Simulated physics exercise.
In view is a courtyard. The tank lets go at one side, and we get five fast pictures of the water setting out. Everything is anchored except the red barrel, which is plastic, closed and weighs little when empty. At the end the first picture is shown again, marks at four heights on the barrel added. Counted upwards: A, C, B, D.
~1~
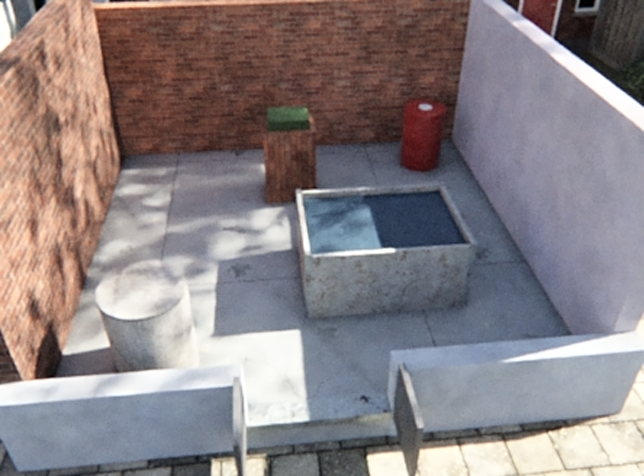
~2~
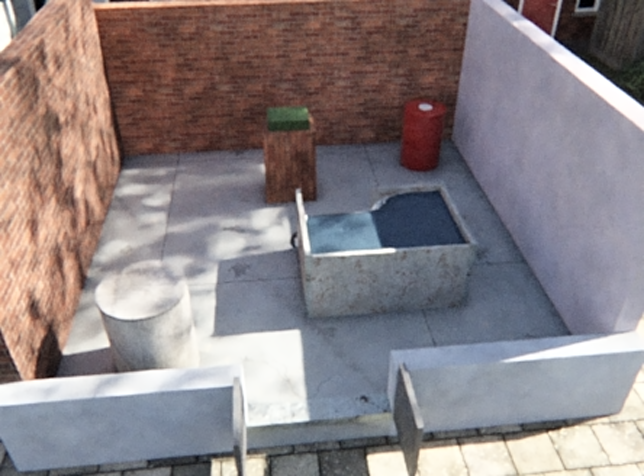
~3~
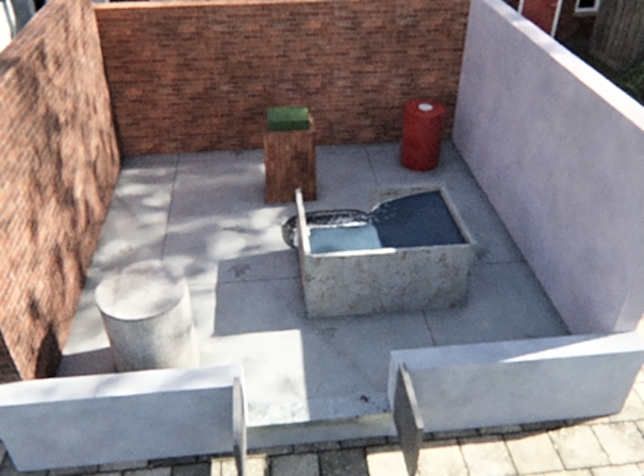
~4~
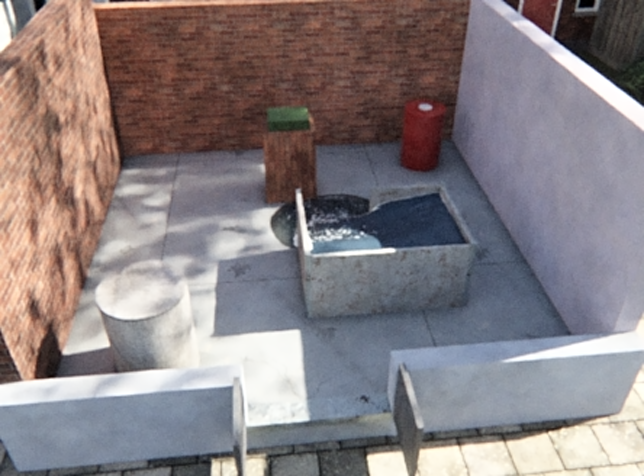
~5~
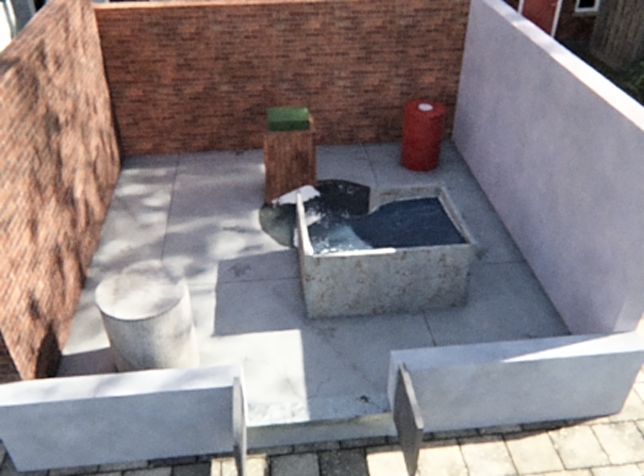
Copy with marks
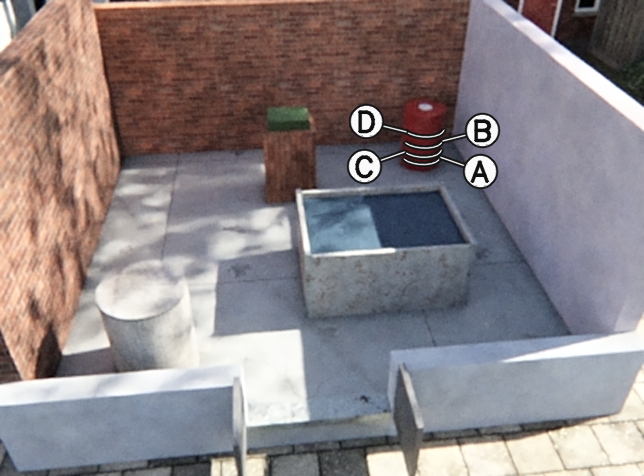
The clip shows a walled courtyard with a concrete tank full of water, a brick pillar and a red barrel; part of the tank's back wall disappears, and water pours out behind it, spreading across the paving toward the pillar.
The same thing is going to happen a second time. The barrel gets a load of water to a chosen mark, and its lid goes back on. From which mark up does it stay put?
Choose C.
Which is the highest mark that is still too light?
Here it is mark A.
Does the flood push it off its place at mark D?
No, not at all.
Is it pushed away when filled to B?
No, not at all.
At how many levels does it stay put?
Three of the four.
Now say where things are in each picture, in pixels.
In the first picture, lid of the red barrel at (425, 107); tank full, its middle at (380, 223); open gate at (317, 361).
In the second picture, water covers 2 % of the ground, mostly out of sight from here.
In the third picture, water covers 3 % of the ground, mostly out of sight from here.
In the fourth picture, water covers 6 % of the ground, mostly out of sight from here.
In the fifth picture, lid of the red barrel at (425, 107); water covers 9 % of the ground, mostly out of sight from here.
In white, A at (425, 164); B at (427, 148); C at (426, 157); D at (428, 136); from the bottom up A, C, B, D.
For mark A, it is pushed about twice its own width away.
For mark B, it does not move.
For mark C, it does not move.
For mark D, it does not move.
